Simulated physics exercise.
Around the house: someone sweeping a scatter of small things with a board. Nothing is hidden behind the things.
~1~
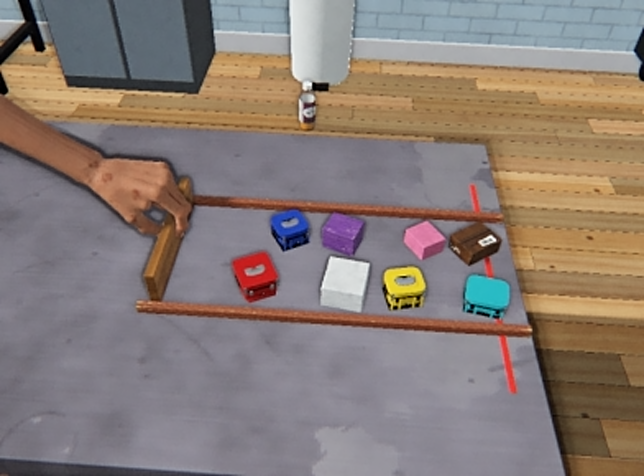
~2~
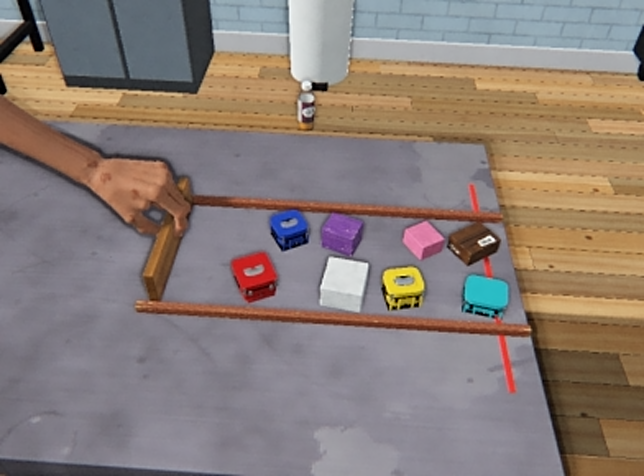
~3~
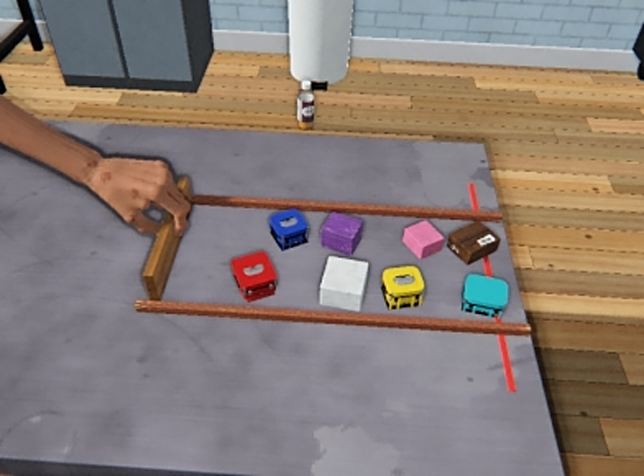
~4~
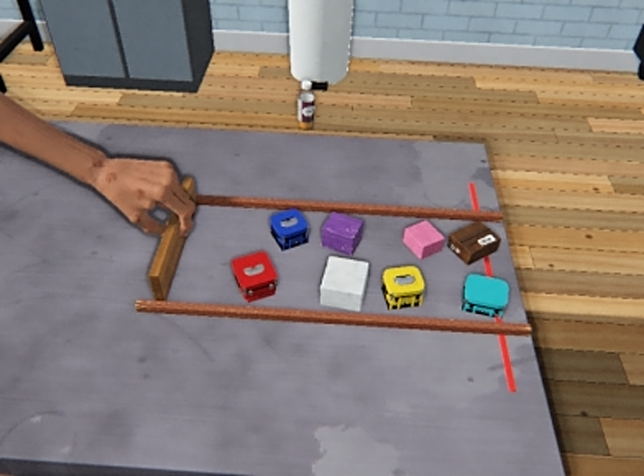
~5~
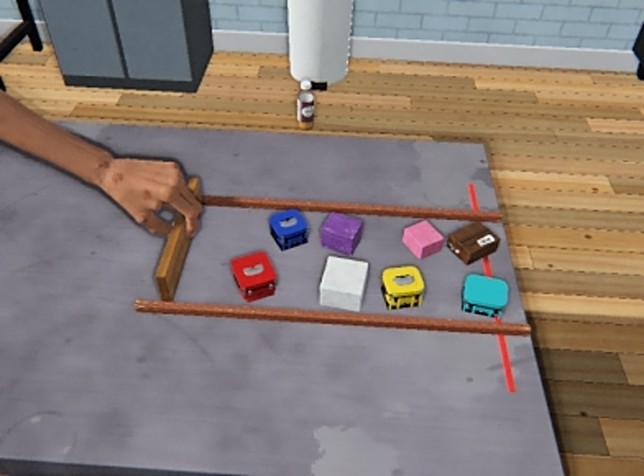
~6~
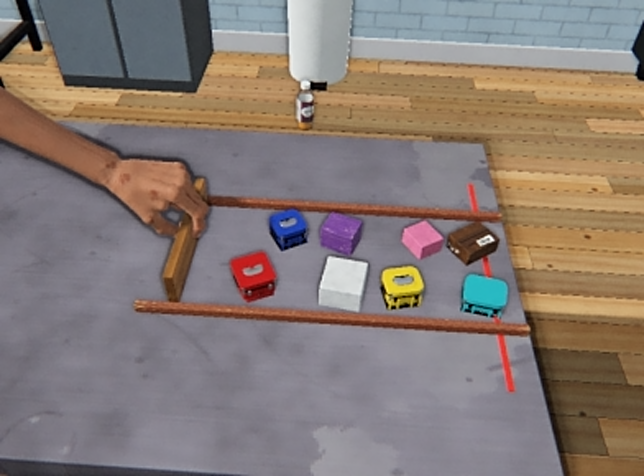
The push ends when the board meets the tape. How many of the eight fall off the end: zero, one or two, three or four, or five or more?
As it turns out, the number that fall off is five or more.
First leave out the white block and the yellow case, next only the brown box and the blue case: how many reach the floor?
The counts: 4 and 4.
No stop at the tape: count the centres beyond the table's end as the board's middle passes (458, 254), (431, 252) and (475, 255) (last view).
In that order 4, 3 and 6.
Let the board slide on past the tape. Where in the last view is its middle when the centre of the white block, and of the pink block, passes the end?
At (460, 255) for the white block; at (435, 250) for the pink block.
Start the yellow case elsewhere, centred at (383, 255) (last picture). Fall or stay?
It comes down.
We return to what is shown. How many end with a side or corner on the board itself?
In contact: 2.
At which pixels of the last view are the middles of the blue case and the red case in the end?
About (502, 248), and the other about (516, 299).
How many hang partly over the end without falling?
It comes to 2.
Soon after, none off yet; turquoise case at rest near (483, 297); brown box at rest near (472, 243); pink block at rest near (423, 240).
After that, none off yet; turquoise case displaced a little near (496, 296); brown box moving near (481, 243); pink block displaced about its own width near (444, 244).
And then, two off so far; turquoise case on its way down; brown box on its way down near (505, 384); pink block tilting a little near (520, 249).
In the end, the number that fall off is five or more; gone, purple block, white block, yellow case, pink block, brown box and turquoise case.
